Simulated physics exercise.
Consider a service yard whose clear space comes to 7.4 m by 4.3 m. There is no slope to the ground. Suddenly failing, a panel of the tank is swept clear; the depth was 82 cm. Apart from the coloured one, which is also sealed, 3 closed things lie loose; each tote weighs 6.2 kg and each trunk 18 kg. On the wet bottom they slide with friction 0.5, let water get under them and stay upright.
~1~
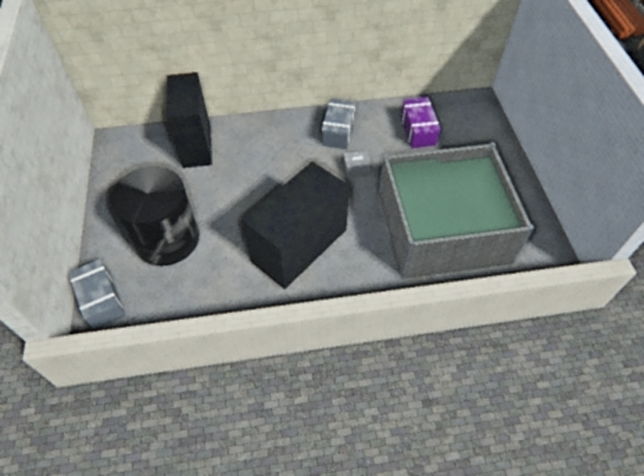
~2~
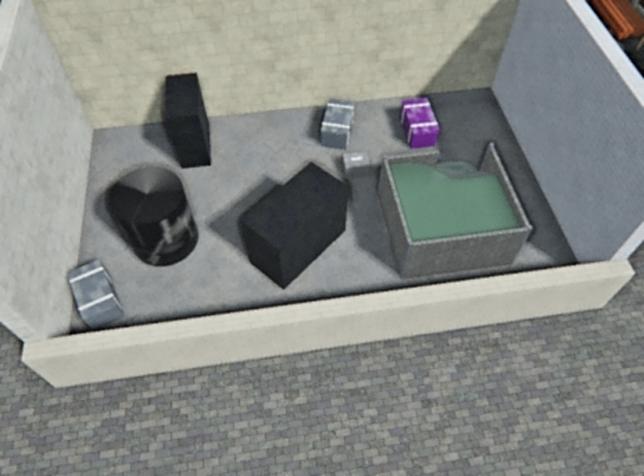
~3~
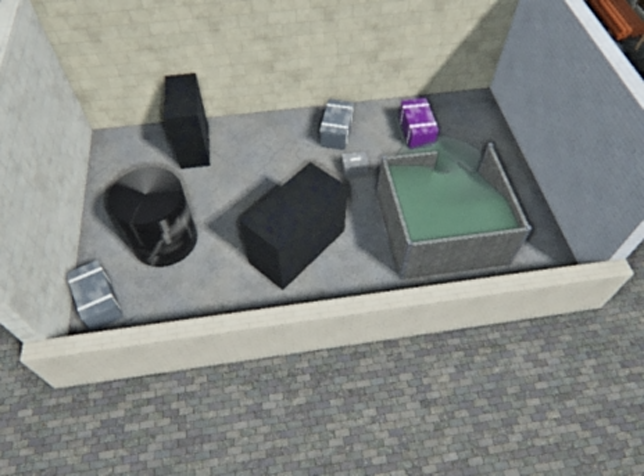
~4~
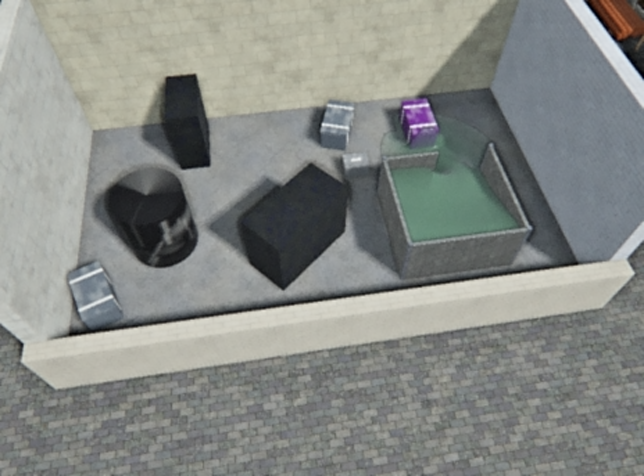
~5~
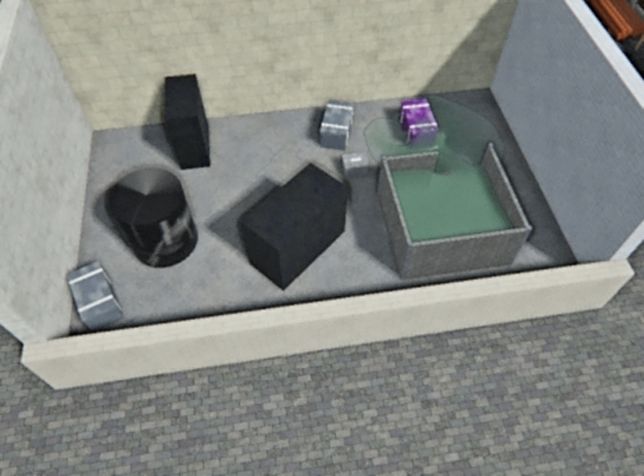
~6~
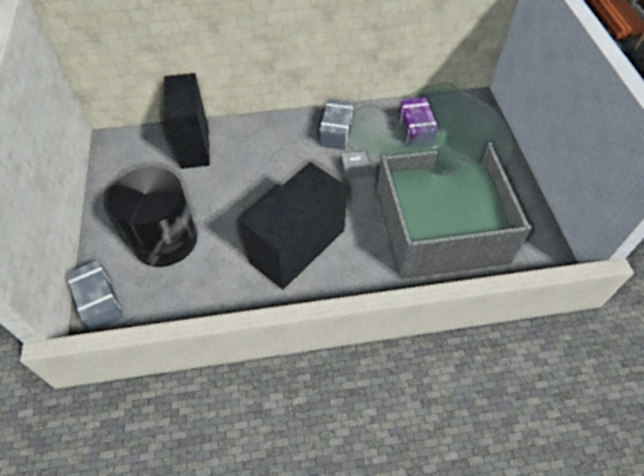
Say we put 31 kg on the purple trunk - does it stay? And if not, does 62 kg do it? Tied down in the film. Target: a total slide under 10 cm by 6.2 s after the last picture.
Watching this, I'd bet no version stays within bounds.
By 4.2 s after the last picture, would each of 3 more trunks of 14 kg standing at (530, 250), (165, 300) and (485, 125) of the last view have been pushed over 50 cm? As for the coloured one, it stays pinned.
In the given order, I'd say smaller, smaller, greater.
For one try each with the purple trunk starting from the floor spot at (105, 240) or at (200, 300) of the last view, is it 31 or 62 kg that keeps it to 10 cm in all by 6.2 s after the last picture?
Taking the two tries in order, even the light one works and even the light one works.
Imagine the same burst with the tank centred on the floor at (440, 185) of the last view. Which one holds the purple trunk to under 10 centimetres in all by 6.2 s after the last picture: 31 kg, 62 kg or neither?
Then it turns out both choices fall short.
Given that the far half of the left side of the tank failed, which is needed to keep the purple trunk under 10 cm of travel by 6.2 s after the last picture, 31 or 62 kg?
Answer: The small one.
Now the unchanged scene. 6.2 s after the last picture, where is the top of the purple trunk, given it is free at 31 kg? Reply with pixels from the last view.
About pixel (347, 140).
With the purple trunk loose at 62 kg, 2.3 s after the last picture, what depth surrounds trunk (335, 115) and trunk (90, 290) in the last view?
First about 8 cm, second about 0 cm.
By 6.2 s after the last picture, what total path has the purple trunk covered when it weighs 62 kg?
Total distance: Near 350 cm.
Then, 0.6 s after the last picture the purple trunk would be 56 cm from its start with 31 kg and 55 cm from its start with 62 kg; 12 cm of water round it then.
Then, 2.3 s after the last picture the purple trunk would be 129 cm from its start with 31 kg and 189 cm from its start with 62 kg; 10 cm of water round it then.
Then, 4.2 s after the last picture the purple trunk would be 140 cm from its start with 31 kg and 295 cm from its start with 62 kg; 10 cm of water round it then.
Then, 6.2 s after the last picture the purple trunk would be 140 cm from its start with 31 kg and 299 cm from its start with 62 kg; 7 cm of water round it then.
